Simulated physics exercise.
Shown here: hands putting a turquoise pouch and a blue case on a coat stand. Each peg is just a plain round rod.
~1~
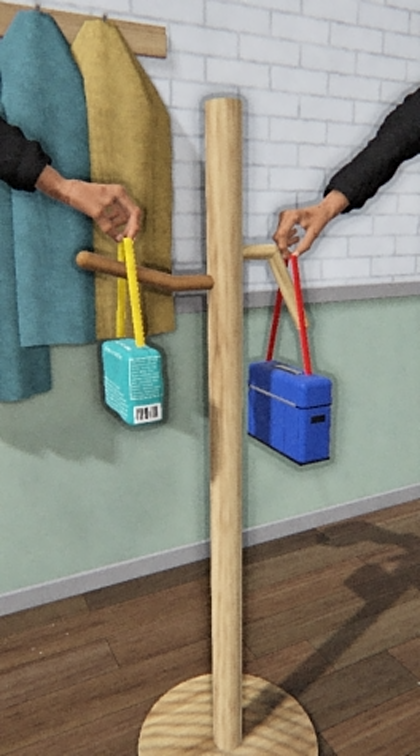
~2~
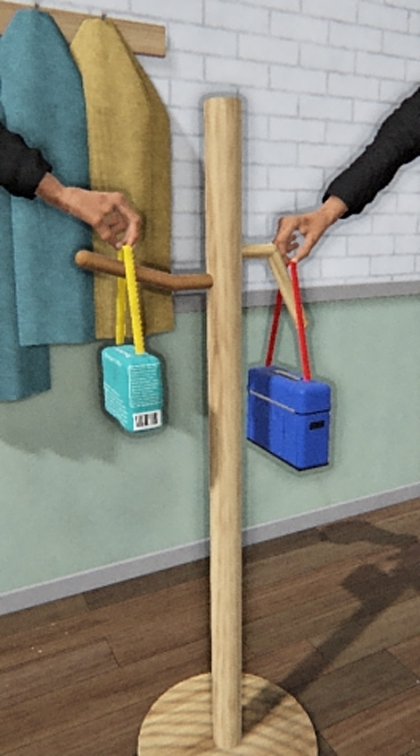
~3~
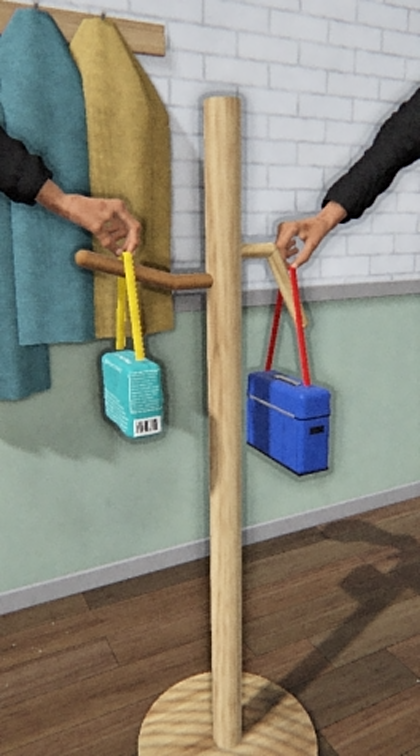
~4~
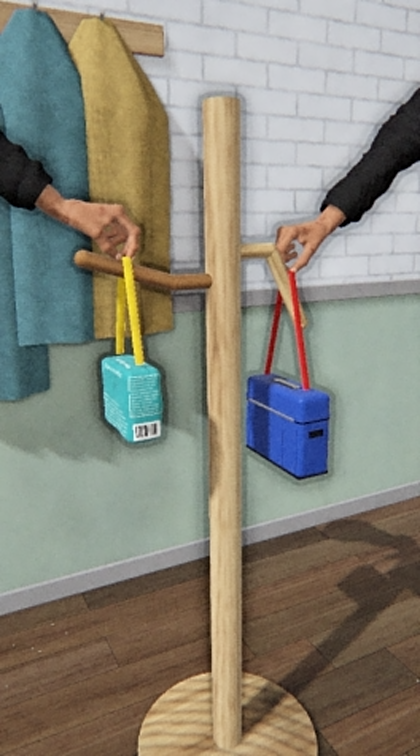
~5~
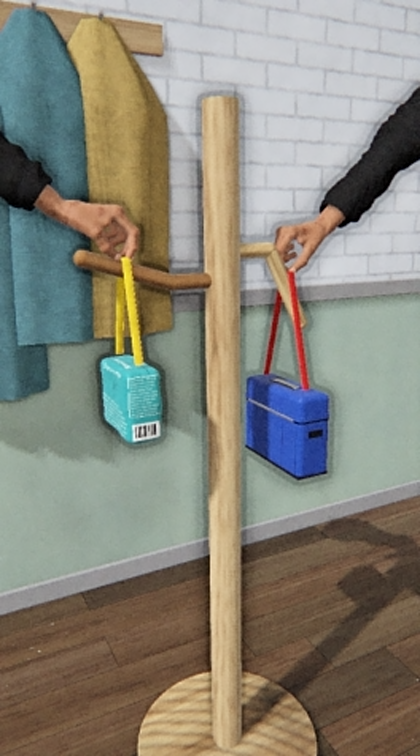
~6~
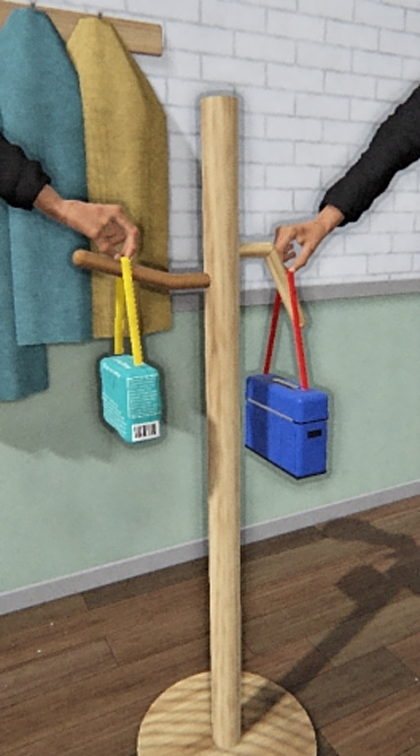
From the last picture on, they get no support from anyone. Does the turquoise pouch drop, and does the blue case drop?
Outcome: My guess is the turquoise pouch will remain hung up, my guess is the blue case will be off the peg.
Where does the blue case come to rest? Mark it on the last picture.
In the end it finishes up at (231, 729) in the last picture.
Then, 0.26 s past the final frame, turquoise pouch on its peg near (131, 400); blue case falling near (283, 507).
Then, 0.50 s past the final frame, turquoise pouch on its peg near (138, 400); blue case on the floor near (261, 699).
Then, 0.74 s past the final frame, turquoise pouch on its peg near (142, 400); blue case on the floor near (231, 729).
When it is over, turquoise pouch on its peg near (142, 400); blue case on the floor near (231, 729). The turquoise pouch remains on its peg and the blue case slips off its peg.
